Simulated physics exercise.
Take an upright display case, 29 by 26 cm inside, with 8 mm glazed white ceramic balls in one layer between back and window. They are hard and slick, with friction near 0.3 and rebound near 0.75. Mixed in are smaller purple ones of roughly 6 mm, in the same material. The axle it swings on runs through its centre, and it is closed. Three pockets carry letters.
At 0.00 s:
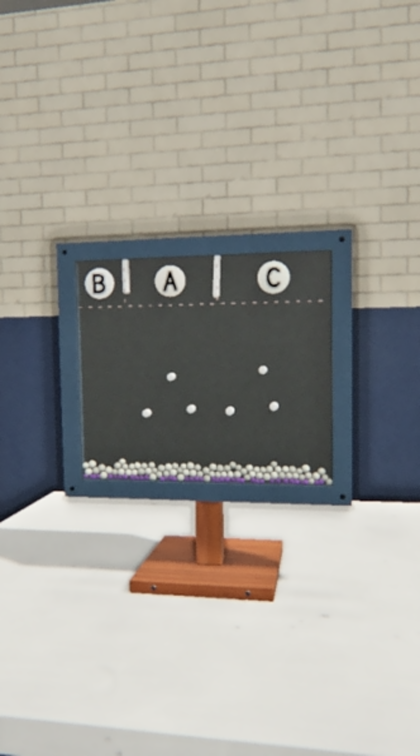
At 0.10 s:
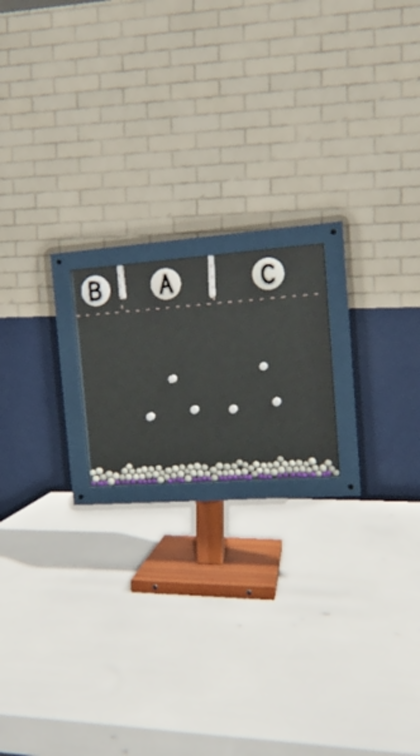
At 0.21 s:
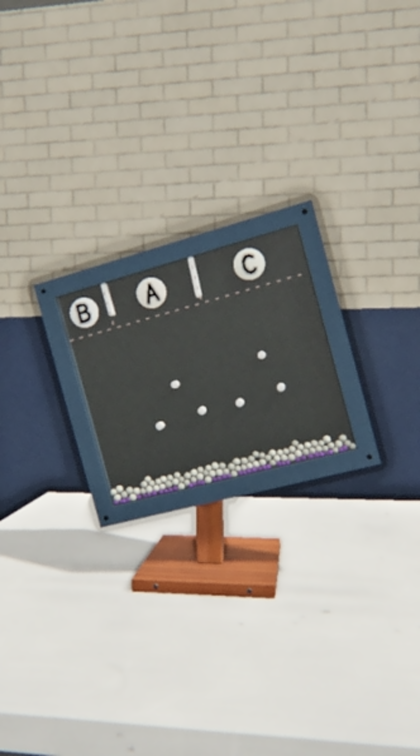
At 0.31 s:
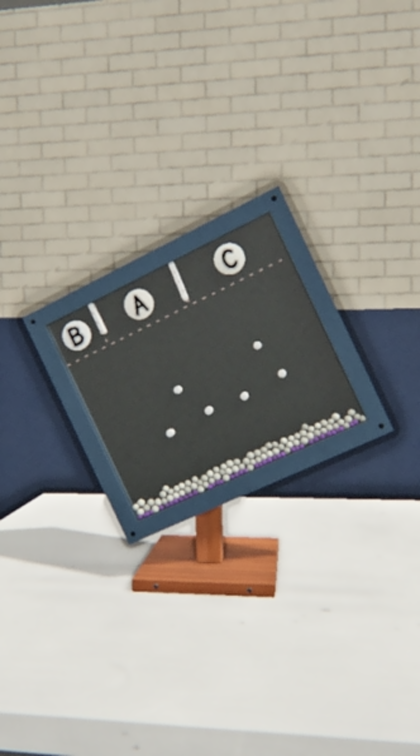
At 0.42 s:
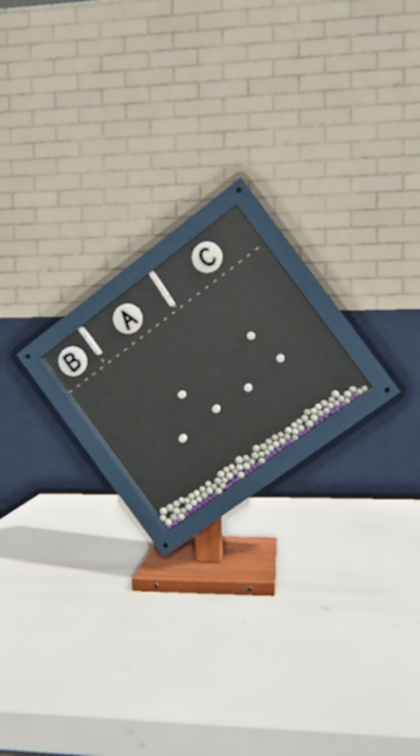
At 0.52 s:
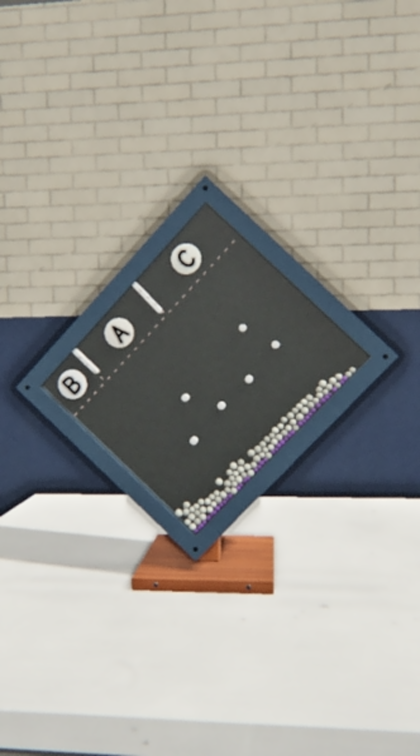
A blue-framed case of small white and purple balls turns steadily anticlockwise on its stand.
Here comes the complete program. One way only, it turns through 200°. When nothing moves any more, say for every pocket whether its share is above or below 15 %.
Pocket A: Above 15 %, pocket B: Above 15 %, pocket C: Below 15 %.
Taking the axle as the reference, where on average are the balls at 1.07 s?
Roughly 9 centimetres to the right and 11 centimetres below.
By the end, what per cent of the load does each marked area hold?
Pocket A holds 50, pocket B holds 45 and pocket C holds 0.
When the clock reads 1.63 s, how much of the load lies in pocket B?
It comes to close to 50 percent.
After 1.07 s, it stands 102° anticlockwise; the balls' middle is 9 cm right of and 11 cm below the centre; B 5 %.
After 1.63 s, it stands 159° anticlockwise; the balls' middle is 8 cm right of and 12 cm below the centre; A 10 %, B 50 %.
After 2.10 s, it has come round 200° anticlockwise; the balls' middle is 12 cm right of and 6 cm below the centre; A 35 %, B 50 %.
Settled by 3.1 s, it has come round 200° anticlockwise; A 50 %, B 45 %, C 0 %, elsewhere 5 %.
